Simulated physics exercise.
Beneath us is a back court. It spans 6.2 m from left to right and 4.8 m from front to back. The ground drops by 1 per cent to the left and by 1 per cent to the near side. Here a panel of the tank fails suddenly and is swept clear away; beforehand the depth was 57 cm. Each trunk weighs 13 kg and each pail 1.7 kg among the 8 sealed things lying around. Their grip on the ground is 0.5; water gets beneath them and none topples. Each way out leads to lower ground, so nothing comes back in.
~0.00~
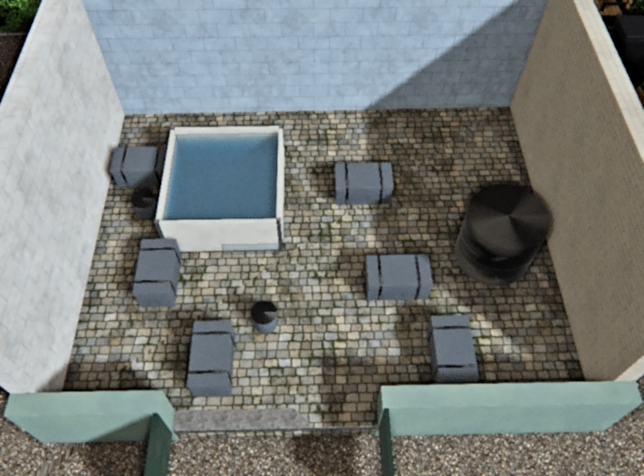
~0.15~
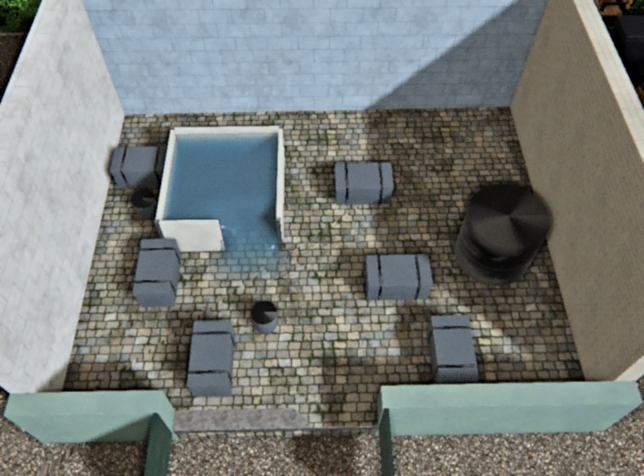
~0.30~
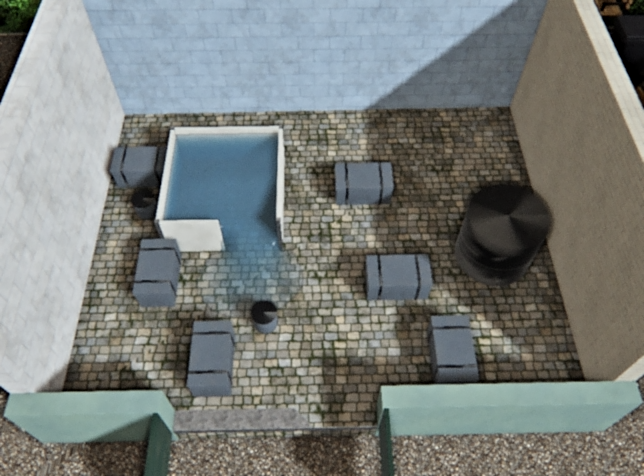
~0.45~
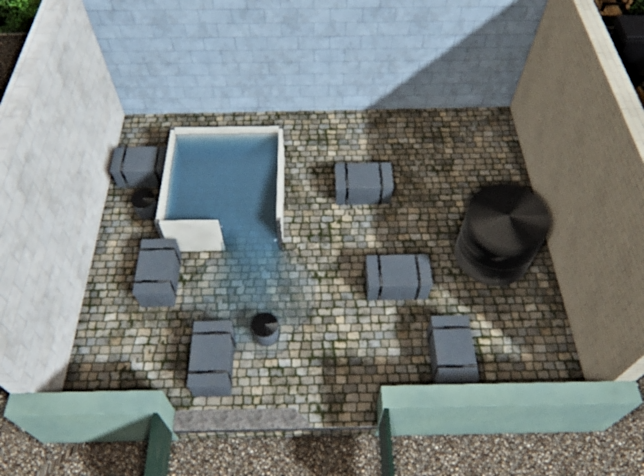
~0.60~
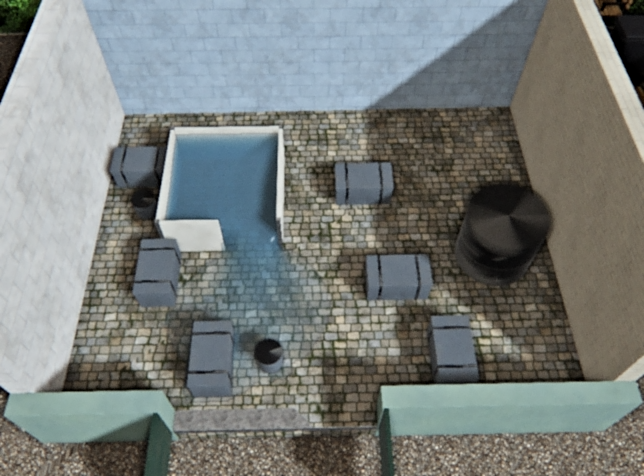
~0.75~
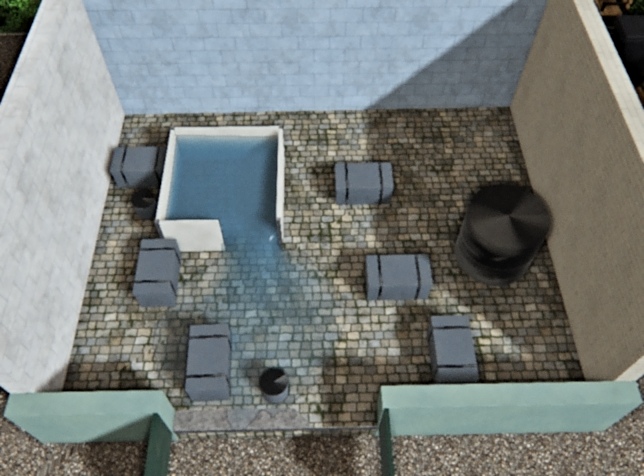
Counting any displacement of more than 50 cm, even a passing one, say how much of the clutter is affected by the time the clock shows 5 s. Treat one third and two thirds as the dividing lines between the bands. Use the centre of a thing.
I'd guess the moved share is a medium one, a third to two thirds.
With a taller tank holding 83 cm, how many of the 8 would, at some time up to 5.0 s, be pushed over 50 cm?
In that case 5 of them.
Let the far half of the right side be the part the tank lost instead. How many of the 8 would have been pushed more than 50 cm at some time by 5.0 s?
So the tally would be 1.
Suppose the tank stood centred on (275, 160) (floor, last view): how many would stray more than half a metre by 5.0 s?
Result: 3.
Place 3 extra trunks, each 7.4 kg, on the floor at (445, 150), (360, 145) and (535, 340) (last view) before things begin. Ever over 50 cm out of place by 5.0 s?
Within it, within it, within it.
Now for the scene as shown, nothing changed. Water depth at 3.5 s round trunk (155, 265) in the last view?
I'd say some 2 cm.
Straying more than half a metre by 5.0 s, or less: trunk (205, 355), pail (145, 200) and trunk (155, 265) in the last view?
In order: Farther, not as far and not as far.
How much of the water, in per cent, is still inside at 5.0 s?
Some 56 per cent remains.
After 1.1 s 1 of 8 are over 50 cm from their spots; 0 afloat.
After 2.2 s 2 of 8 are over 50 cm from their spots; 0 afloat.
After 3.5 s 3 of 8 are over 50 cm from their spots; 0 afloat.
After 5.0 s 3 of 8 are over 50 cm from their spots, and 3 have been at some point; 1 afloat.
